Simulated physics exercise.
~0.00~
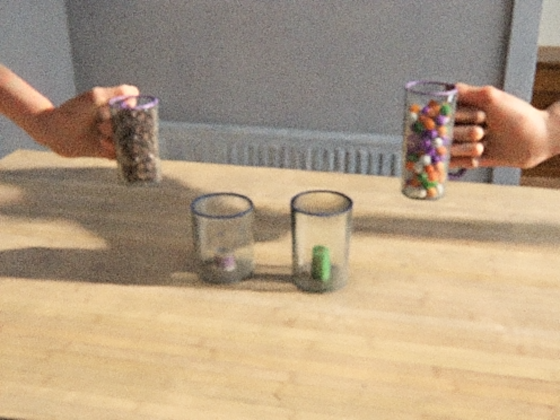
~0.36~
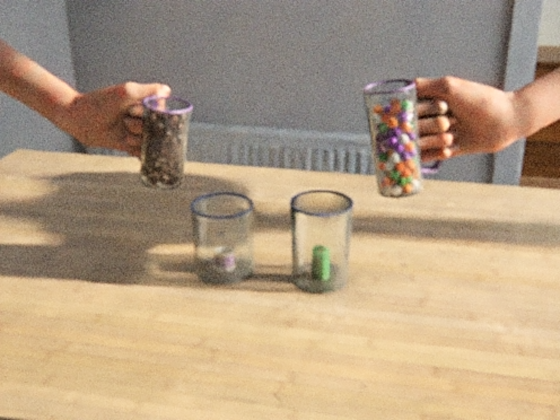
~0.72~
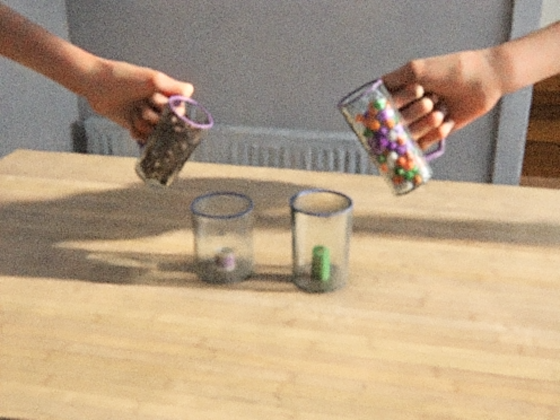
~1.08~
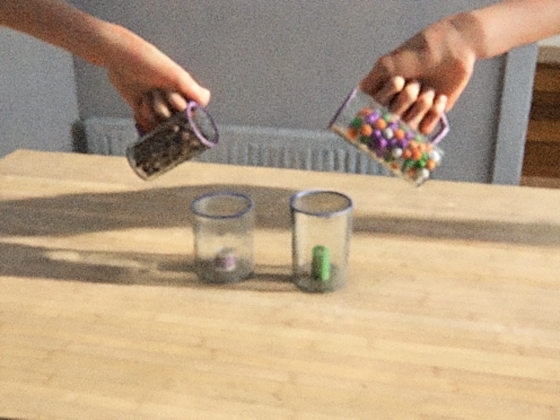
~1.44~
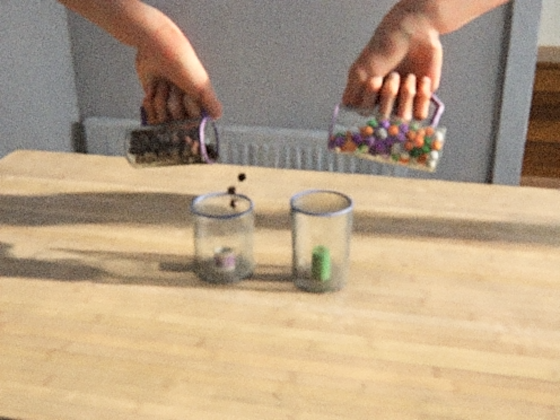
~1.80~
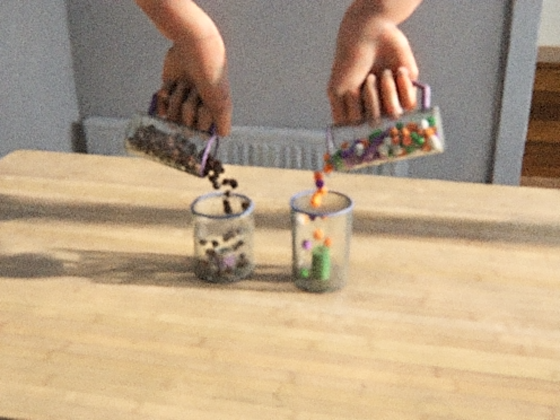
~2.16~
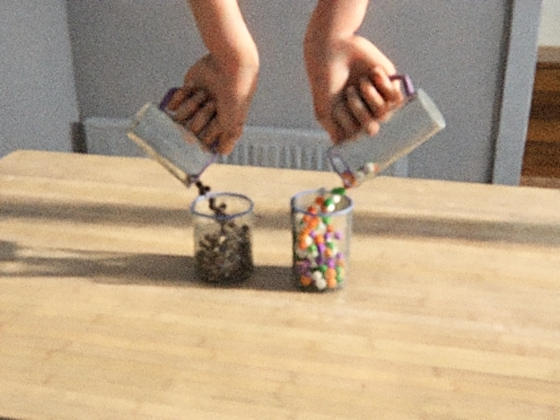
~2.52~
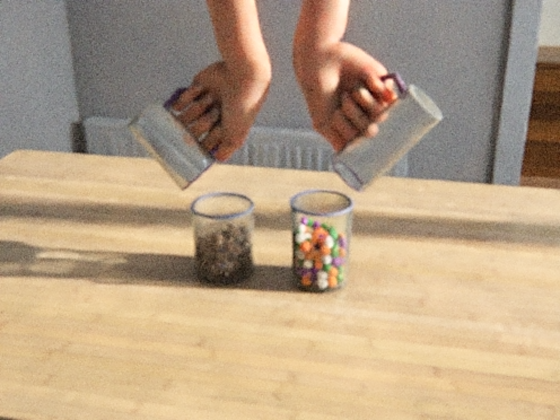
A pale wooden table stands before a grey wall with a white radiator, seen from the front and slightly above by a still camera. Two clear, dark-rimmed containers sit near the middle, the left holding a small purplish object and the right a green one. Two hands bring in clear cups, dark brown pieces on the left and multicoloured ones on the right. The cups move inward and tip, the dark pieces falling first, then the colourful ones. Both cups tilt further until they are empty, leaving both objects covered.
